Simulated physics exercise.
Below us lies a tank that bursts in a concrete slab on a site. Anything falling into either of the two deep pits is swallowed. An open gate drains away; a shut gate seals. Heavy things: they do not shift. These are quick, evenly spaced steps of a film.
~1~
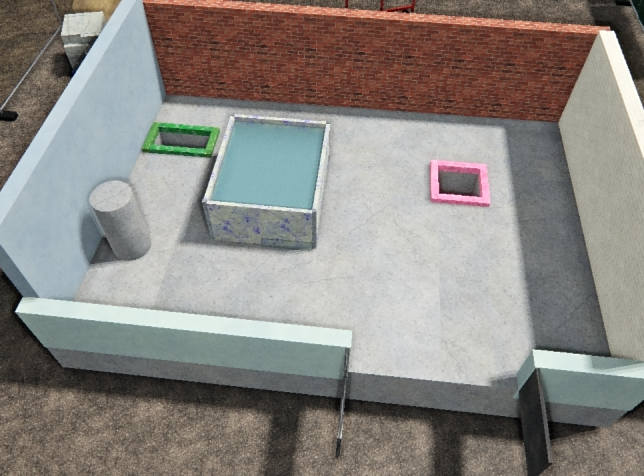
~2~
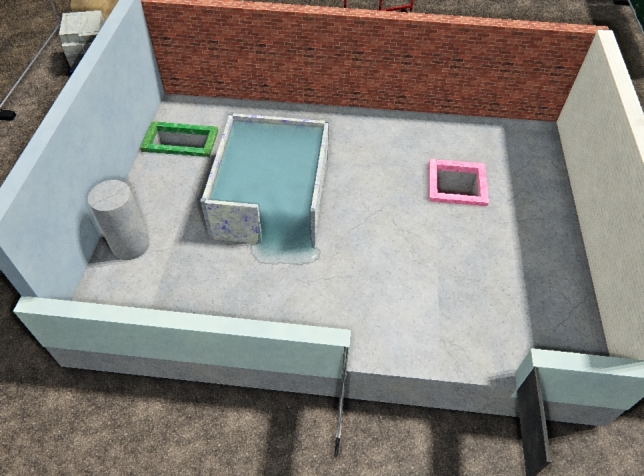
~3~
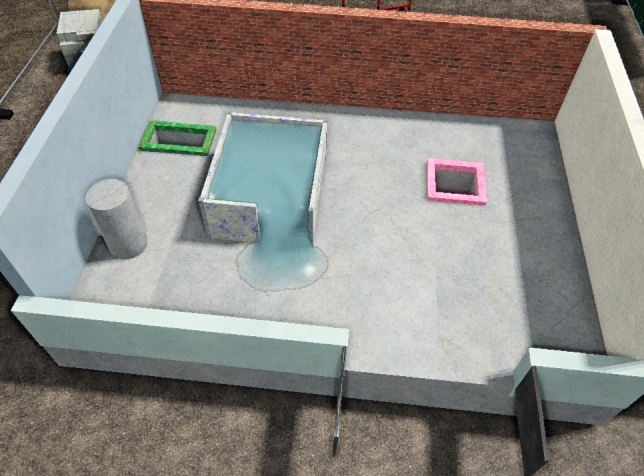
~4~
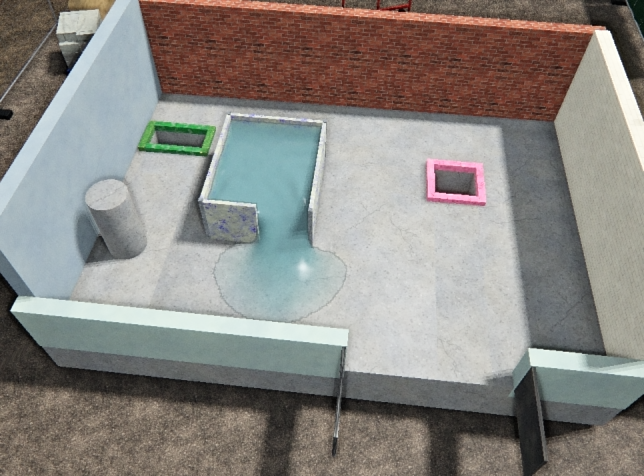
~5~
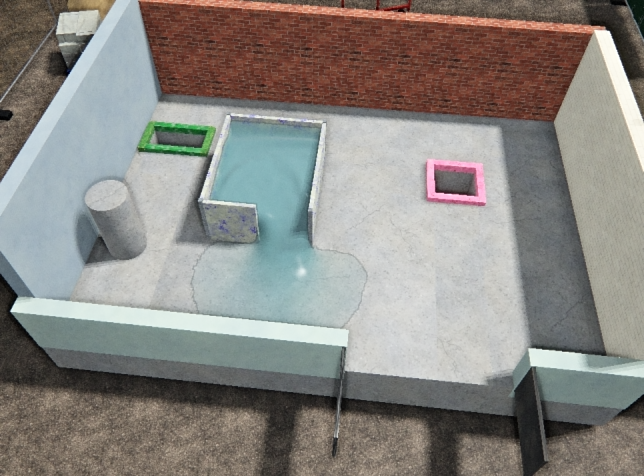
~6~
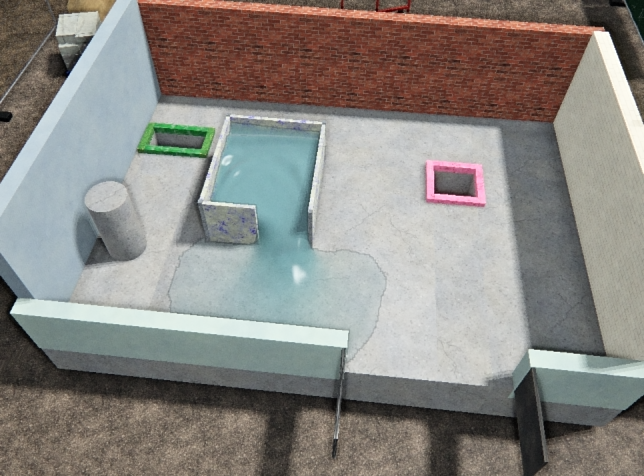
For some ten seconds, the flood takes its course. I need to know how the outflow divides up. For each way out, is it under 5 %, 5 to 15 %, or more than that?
In order: Gate: Past fifteen per cent; pink pit: Beneath five per cent; green pit: Beneath five per cent.
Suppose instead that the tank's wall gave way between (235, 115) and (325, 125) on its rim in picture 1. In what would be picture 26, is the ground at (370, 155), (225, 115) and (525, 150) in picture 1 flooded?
First point swamped, second point swamped, third point swamped.
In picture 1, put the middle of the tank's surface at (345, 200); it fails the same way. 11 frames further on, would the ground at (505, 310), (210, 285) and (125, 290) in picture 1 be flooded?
Taking them as they were asked, they come out bone dry, soaked, soaked.
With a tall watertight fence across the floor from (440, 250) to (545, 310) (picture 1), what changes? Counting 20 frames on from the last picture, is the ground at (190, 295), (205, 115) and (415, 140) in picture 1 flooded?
As the points were listed, they come out taken by the flood, free from flooding, and finally free from flooding.
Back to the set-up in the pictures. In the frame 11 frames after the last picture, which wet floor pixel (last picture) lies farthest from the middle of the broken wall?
Front's tip: Near (579, 378).
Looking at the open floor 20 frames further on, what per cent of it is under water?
Around 45 in a hundred.
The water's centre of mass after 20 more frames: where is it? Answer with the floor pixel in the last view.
Somewhere near (270, 252).
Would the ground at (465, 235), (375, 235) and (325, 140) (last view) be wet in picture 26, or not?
In that order, the three spots are high and dry, high and dry and high and dry.
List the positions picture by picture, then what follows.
The water tank at (271, 163) is whole and still, in the first frame.
The front is at (317, 251), out from the gap at (286, 230), in the second frame.
Water pours out at (284, 232) and has run to (259, 284), in the third frame.
The front is at (260, 319), out from the gap at (284, 233), in the fourth frame.
The front is at a hidden place, out from the gap at (284, 234), in the fifth frame.
The front is at a hidden place, out from the gap at (284, 234), in the sixth frame.
A moment on, water covers 20 % of the floor; the gate 1 %, the pink pit 0 %, the green pit 0 %.
Next, water covers 25 % of the floor; the gate 5 %, the pink pit 0 %, the green pit 0 %.
Then, water covers 45 % of the floor; the gate 11 %, the pink pit 0 %, the green pit 0 %.
Later, water covers 65 % of the floor; the gate 16 %, the pink pit 0 %, the green pit 1 %.
In the end, water covers 90 % of the floor; the gate 21 %, the pink pit 0 %, the green pit 2 %.
